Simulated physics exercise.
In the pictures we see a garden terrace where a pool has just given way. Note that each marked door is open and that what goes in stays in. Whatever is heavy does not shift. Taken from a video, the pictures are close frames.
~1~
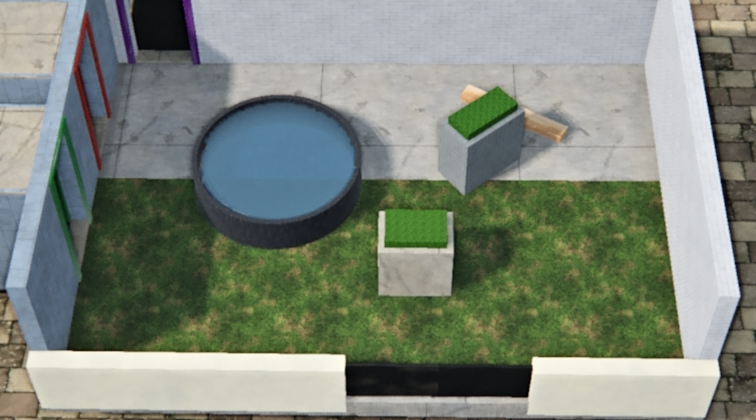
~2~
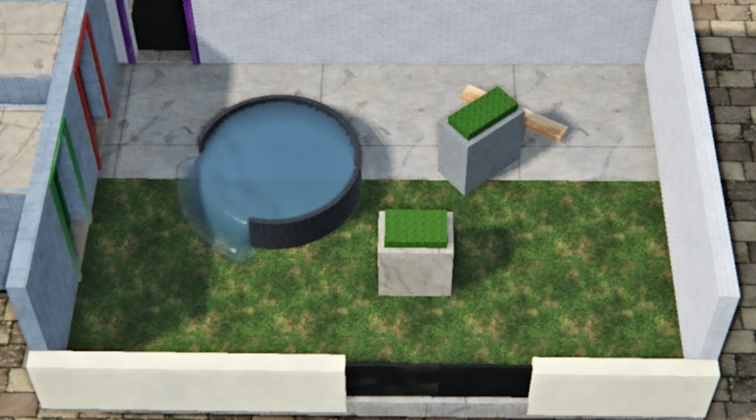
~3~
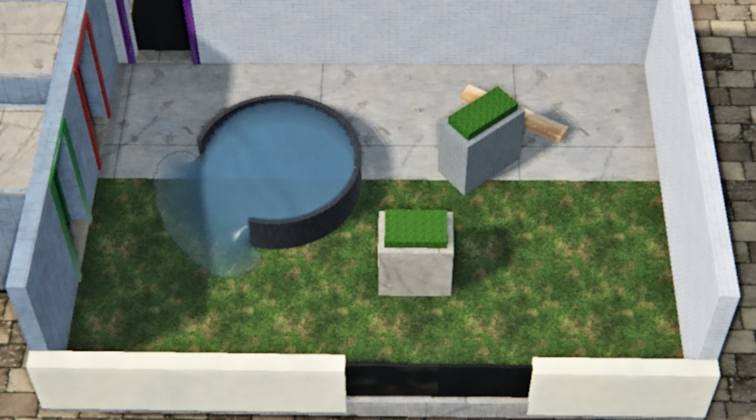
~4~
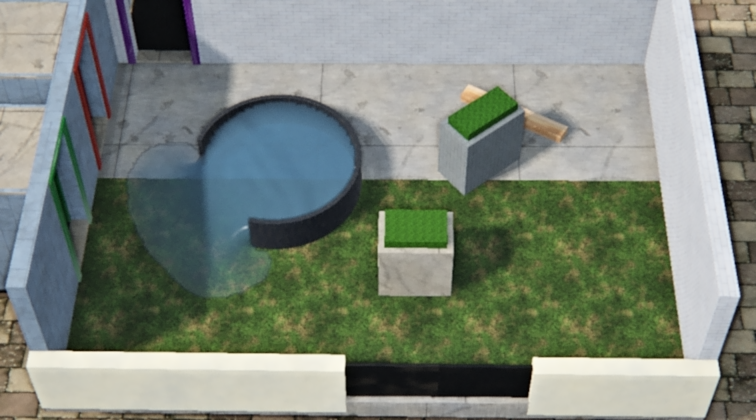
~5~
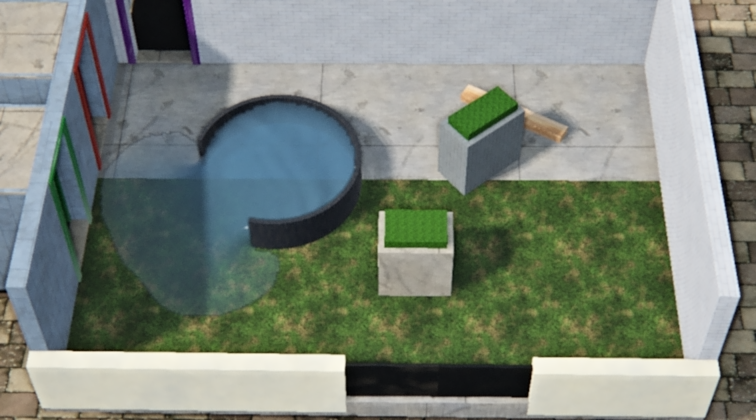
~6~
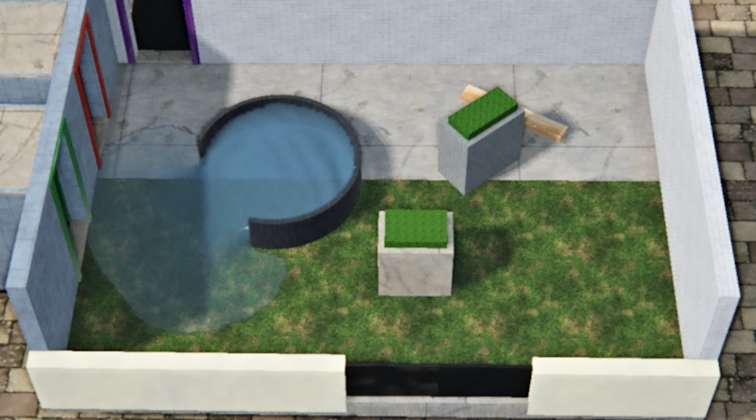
Water fills a round, dark-walled pool at the left of a walled garden terrace, seen from high above by a still camera. Two grey planters topped with green stand to the right, one on grass and one on pale paving beside a wooden plank, with red, green and purple doorways at left. The pool's lower-left side opens, and water pours out, fanning leftward and forward over paving and grass.
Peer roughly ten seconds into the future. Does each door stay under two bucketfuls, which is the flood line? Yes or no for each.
Green door - no, it floods; purple door - no, it floods; red door - no, it floods.
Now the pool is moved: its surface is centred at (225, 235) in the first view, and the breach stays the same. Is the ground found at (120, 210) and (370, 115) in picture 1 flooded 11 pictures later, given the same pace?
I'd say swamped for the first and still dry for the second.
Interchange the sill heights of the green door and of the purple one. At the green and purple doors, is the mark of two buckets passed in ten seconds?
Taking each in turn, the green one exceeds the threshold and the purple one remains within bounds.
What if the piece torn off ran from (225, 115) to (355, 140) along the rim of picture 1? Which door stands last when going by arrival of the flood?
Coming last is the one in green.
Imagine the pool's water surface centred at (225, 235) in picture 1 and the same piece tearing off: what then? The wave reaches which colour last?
It's the door marked purple, as it turns out.
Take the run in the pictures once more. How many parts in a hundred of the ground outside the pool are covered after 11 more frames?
Close to 25 in a hundred, I think.
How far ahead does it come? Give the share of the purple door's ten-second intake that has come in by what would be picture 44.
About 70 %.
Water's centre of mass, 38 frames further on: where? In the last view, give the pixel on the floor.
My pick is pixel (222, 254).
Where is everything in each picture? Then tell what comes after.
Still water in the pool at (277, 160), in the first picture.
Water pours out at (207, 205) and has run to (189, 164), in the second picture.
Water pours out at (207, 207) and has run to (174, 157), in the third picture.
The front is at (155, 151), out from the gap at (207, 207), in the fourth picture.
Water pours out at (207, 208) and has run to (131, 151), in the fifth picture.
The front is at (102, 157), out from the gap at (207, 208), in the sixth picture.
A moment on, water covers 20 % of the floor; the green door under two buckets in, the purple door not reached, the red door under two buckets in.
Next, water covers 25 % of the floor; the green door over two buckets in, the purple door not reached, the red door over two buckets in.
Then, water covers 30 % of the floor; the green door far over two buckets in, the purple door under two buckets in, the red door over two buckets in.
Later, water covers 50 % of the floor; the green door far over two buckets in, the purple door over two buckets in, the red door over two buckets in.
In the end, water covers 70 % of the floor; the green door far over two buckets in, the purple door over two buckets in, the red door over two buckets in.
